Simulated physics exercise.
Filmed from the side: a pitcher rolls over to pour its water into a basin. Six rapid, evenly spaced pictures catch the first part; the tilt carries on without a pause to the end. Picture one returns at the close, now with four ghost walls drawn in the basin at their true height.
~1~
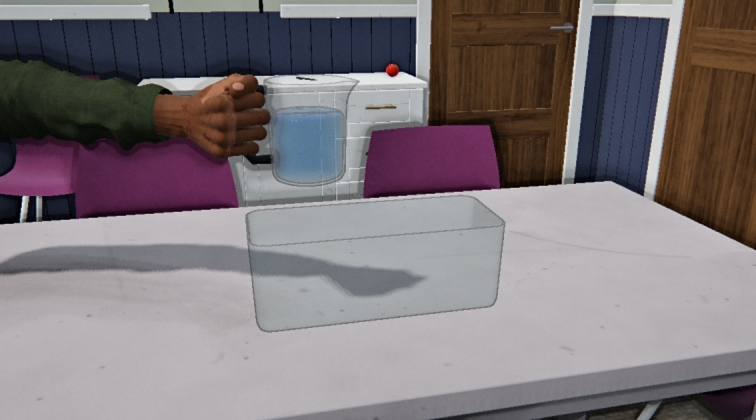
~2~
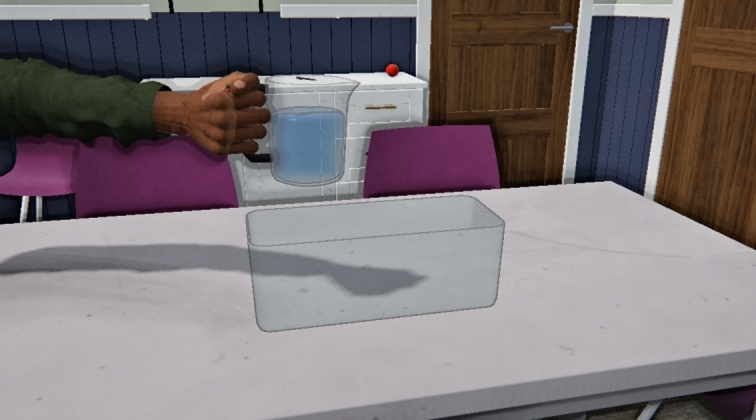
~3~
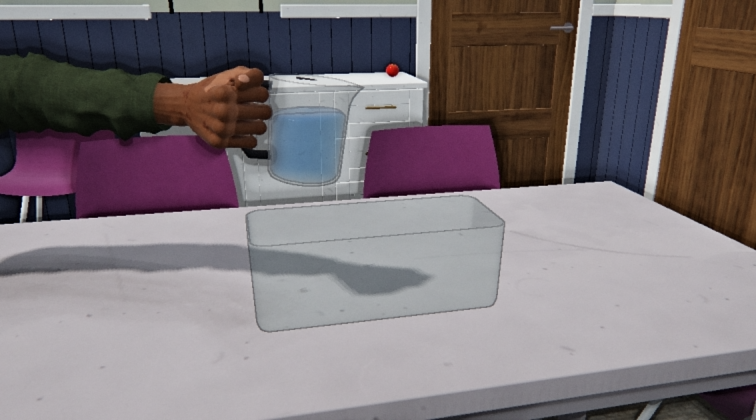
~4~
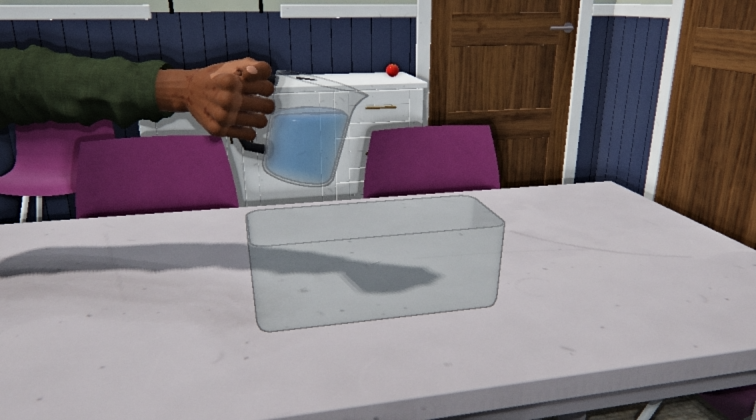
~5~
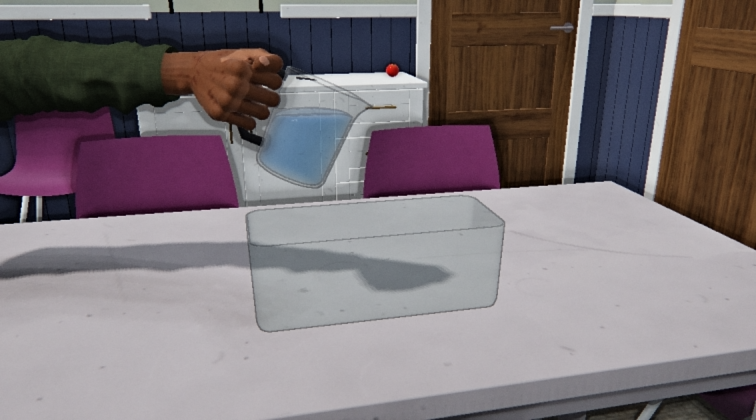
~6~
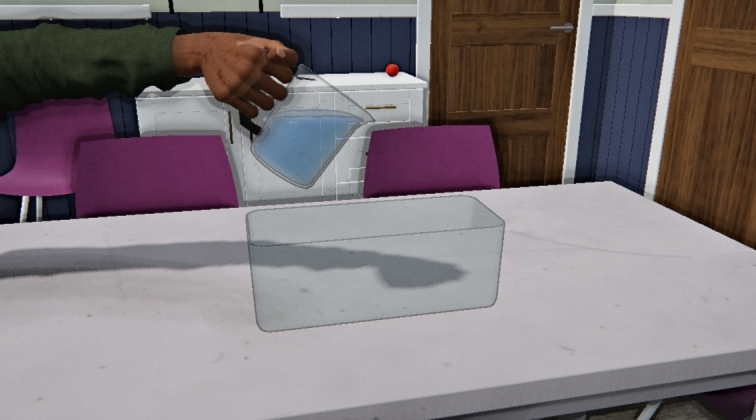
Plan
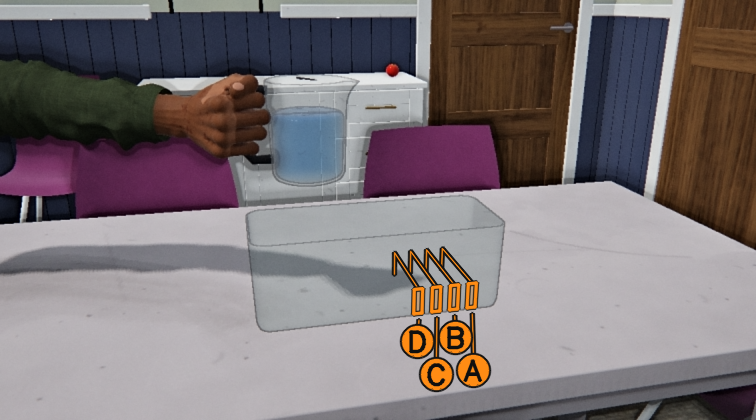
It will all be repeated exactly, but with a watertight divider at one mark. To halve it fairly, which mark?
Go for D.
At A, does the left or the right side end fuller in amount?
More ends on the left.
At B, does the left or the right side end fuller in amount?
The left one.
On the marked copy, A at (472, 313); B at (454, 315); C at (436, 317); D at (418, 319).
For slot A, about 90 % ends left of the wall and 9 % right of it.
For slot B, about 91 % ends left of the wall and 7 % right of it.
For slot C, about 89 % ends left of the wall and 9 % right of it.
For slot D, about 47 % ends left of the wall and 53 % right of it.
